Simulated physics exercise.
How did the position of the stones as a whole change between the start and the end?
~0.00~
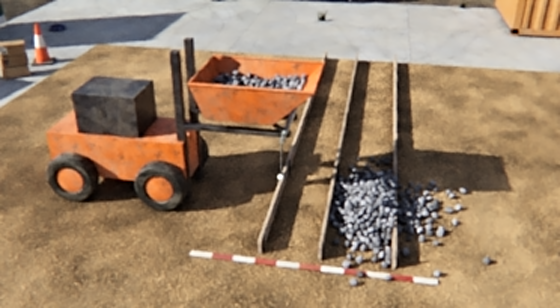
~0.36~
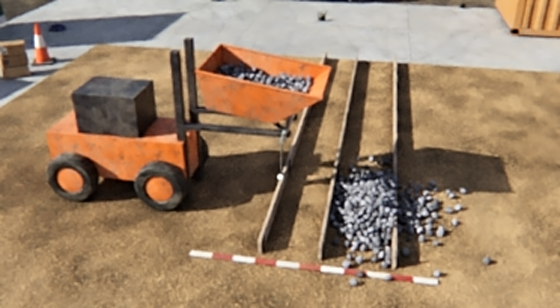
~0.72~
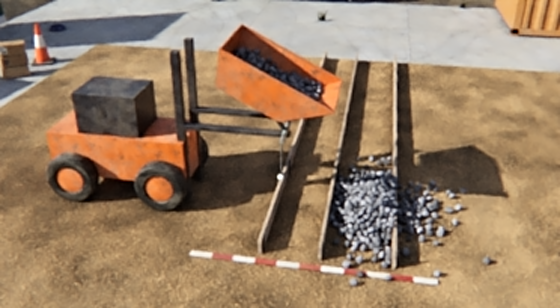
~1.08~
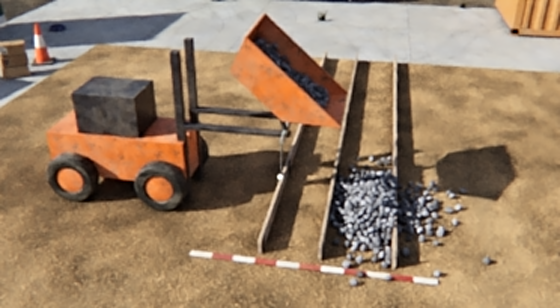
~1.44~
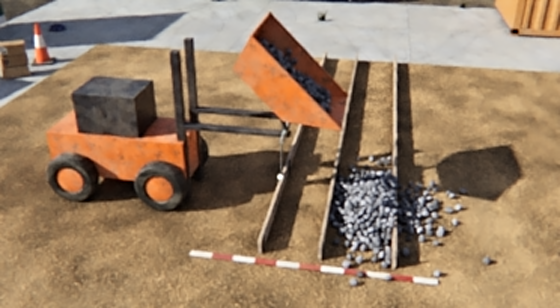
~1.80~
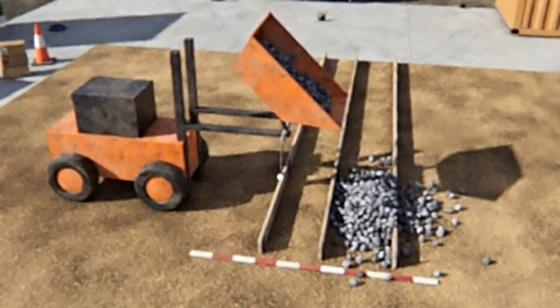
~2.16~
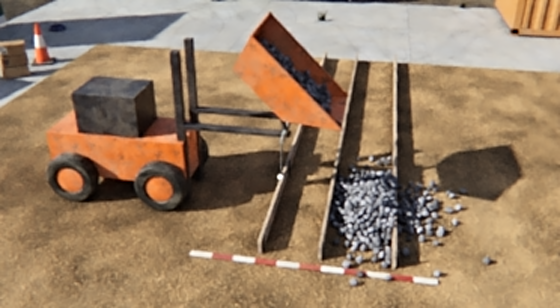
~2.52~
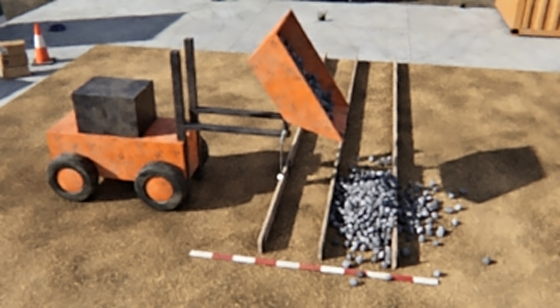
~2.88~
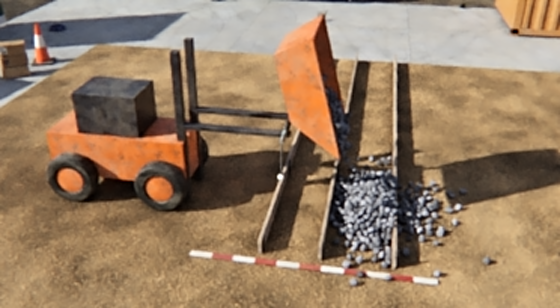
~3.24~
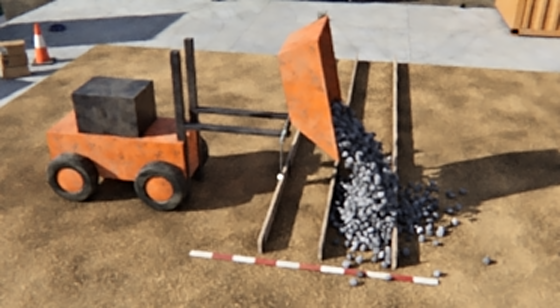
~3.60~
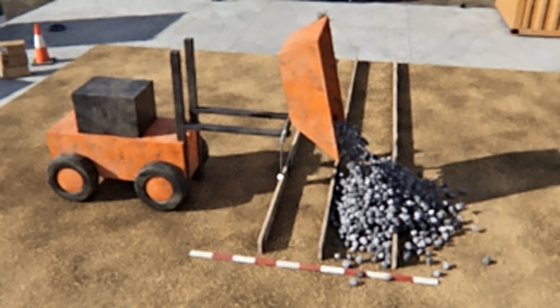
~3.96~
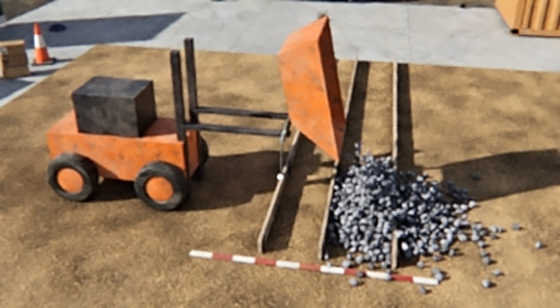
At the start some stones were up in the skip and the others lay in a pile on the ground, but by the end they were lower and farther right overall, together in one wider heap on the ground.
